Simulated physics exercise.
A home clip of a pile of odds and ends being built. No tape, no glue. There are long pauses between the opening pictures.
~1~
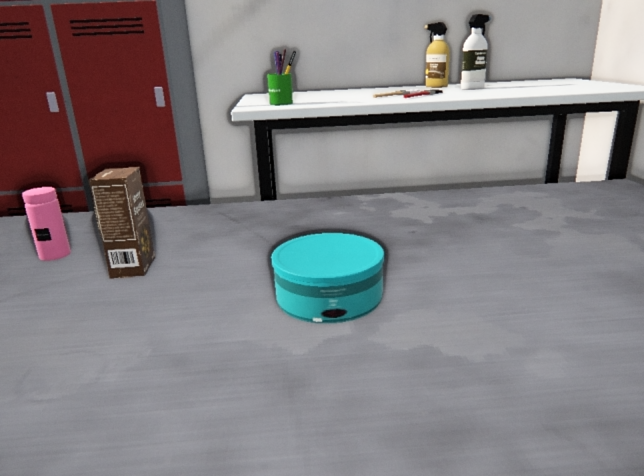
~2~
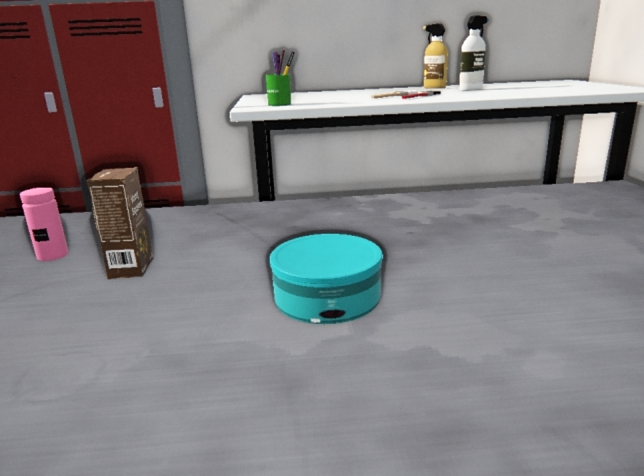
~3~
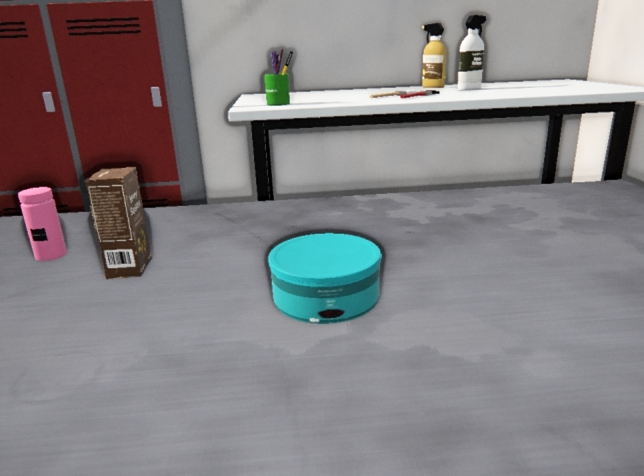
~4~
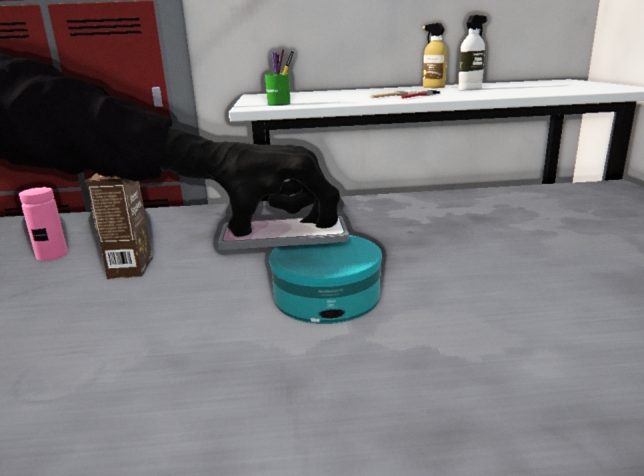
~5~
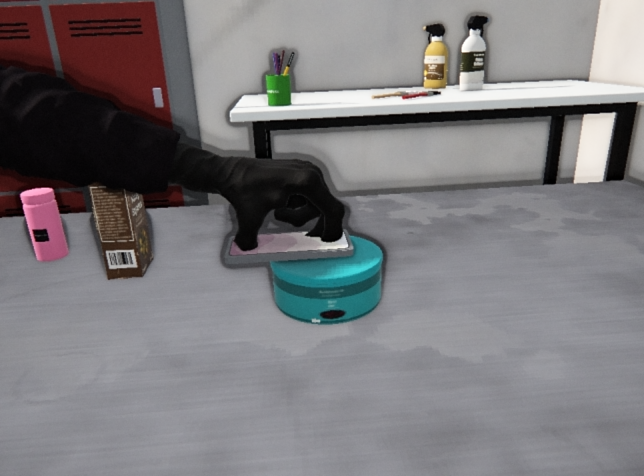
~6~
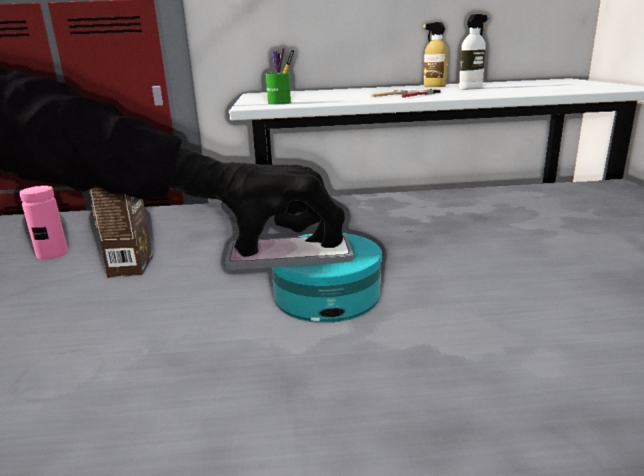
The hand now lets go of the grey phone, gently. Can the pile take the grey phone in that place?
Here the pile stays up.
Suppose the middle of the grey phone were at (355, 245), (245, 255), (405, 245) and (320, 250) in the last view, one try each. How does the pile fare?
In the first case it stays up; in the second case it loses its balance; in the third case it gives way; in the fourth case it holds.
Then, 0.70 s on from there, no change.
Then, 1.60 s on from there, grey phone resting near (290, 251).
In the end, all 4 unmoved. At the end, from the last picture's camera, grey phone near (290, 252). The pile holds.
